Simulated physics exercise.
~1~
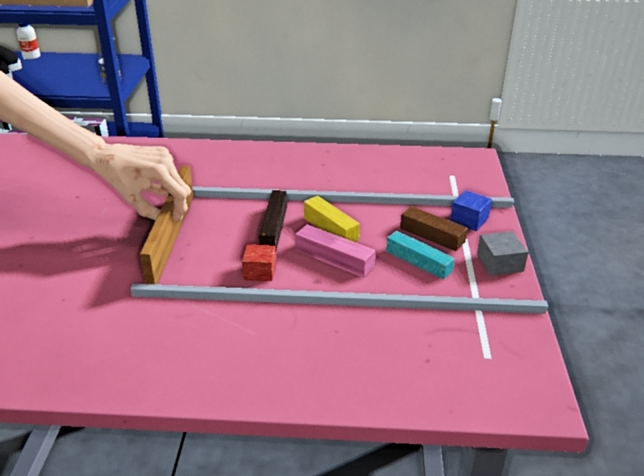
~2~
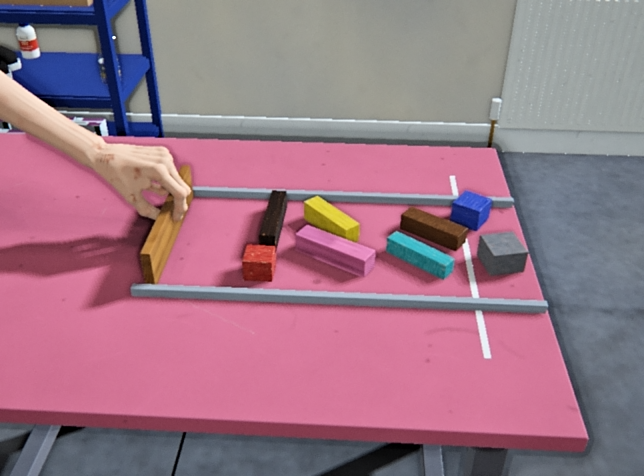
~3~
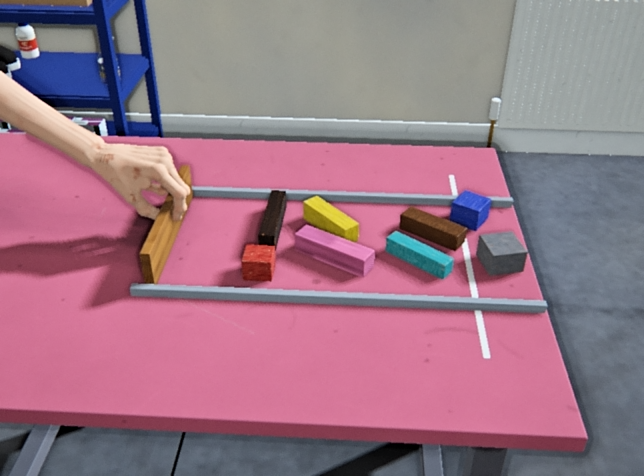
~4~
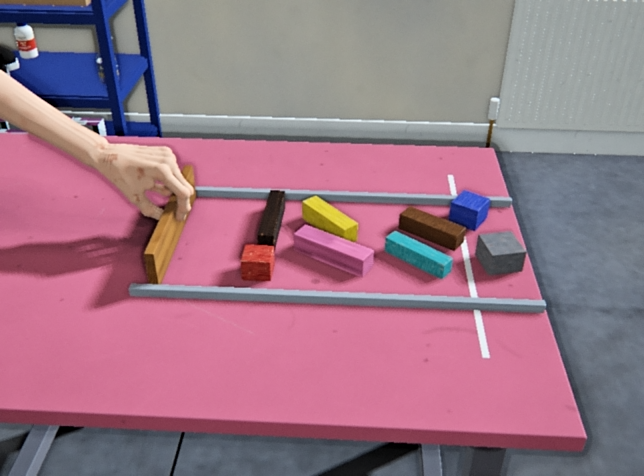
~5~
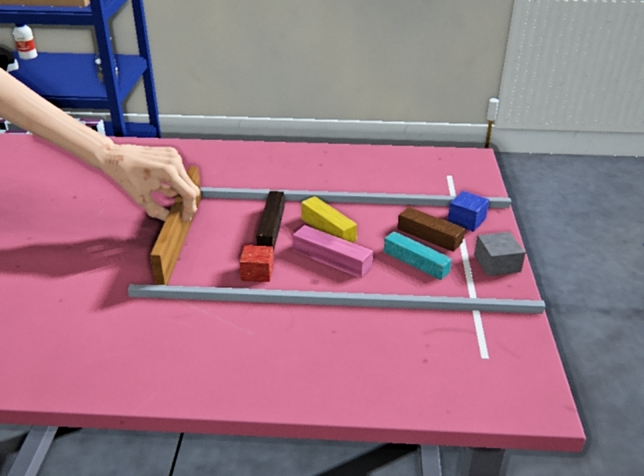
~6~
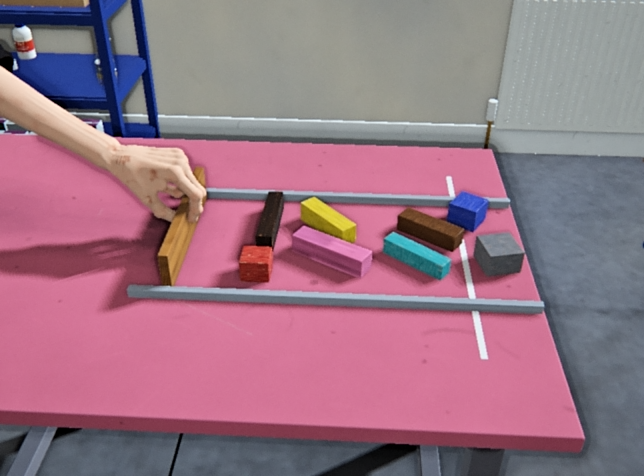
A pink table in a room with a pale wall and blue shelving is seen from above at an angle, the view shifting only very slightly. Between two grey rails lie black, red, yellow, pink, brown, teal, blue and grey pieces, the last two near a white line at right. A hand at left grips an upright wooden board, holds it nearly still, then slides it slightly right, while the pieces stay put.
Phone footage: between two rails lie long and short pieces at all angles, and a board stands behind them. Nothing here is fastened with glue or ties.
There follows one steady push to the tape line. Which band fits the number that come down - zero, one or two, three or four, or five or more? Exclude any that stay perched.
Watch it: Hardly any - one or two - go plunging down.
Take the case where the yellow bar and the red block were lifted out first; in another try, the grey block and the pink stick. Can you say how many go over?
1, then 0.
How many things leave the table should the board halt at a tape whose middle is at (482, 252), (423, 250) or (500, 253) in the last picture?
Respectively 4, 0 and 6.
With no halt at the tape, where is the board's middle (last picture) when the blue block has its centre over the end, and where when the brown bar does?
The blue block puts it at (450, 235), the brown bar at (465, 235).
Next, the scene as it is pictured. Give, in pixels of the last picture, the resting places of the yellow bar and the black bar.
The yellow bar at (485, 221), the black bar at (469, 228).
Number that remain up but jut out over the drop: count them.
You'd get 2.
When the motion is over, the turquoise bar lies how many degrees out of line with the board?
Angle: Roughly 15 degrees.
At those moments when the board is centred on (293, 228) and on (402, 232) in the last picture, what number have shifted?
It comes to 4 for the first spot, 7 for the other.
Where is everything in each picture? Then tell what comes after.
In the first frame, grey block (502, 253); blue block (471, 211); brown bar (433, 228); board (170, 222); tape (467, 251).
In the second frame, blue block (471, 210); black bar (274, 220).
In the third frame, brown bar (433, 228); red block (259, 263).
In the fourth frame, grey block (500, 253); pink stick (333, 250).
In the fifth frame, blue block (468, 211); yellow bar (328, 222).
In the sixth frame, grey block (498, 254); blue block (467, 211); brown bar (430, 229); board (185, 224); tape (463, 251).
A little later, none off yet; grey block at rest near (498, 254); blue block at rest near (467, 211); brown bar at rest near (430, 229).
Next, none off yet; grey block moving near (508, 255); blue block shifted about its own width near (489, 209); brown bar shifted about its own width near (477, 228).
When it is over, the number that fall off is one or two; down, blue block and grey block.
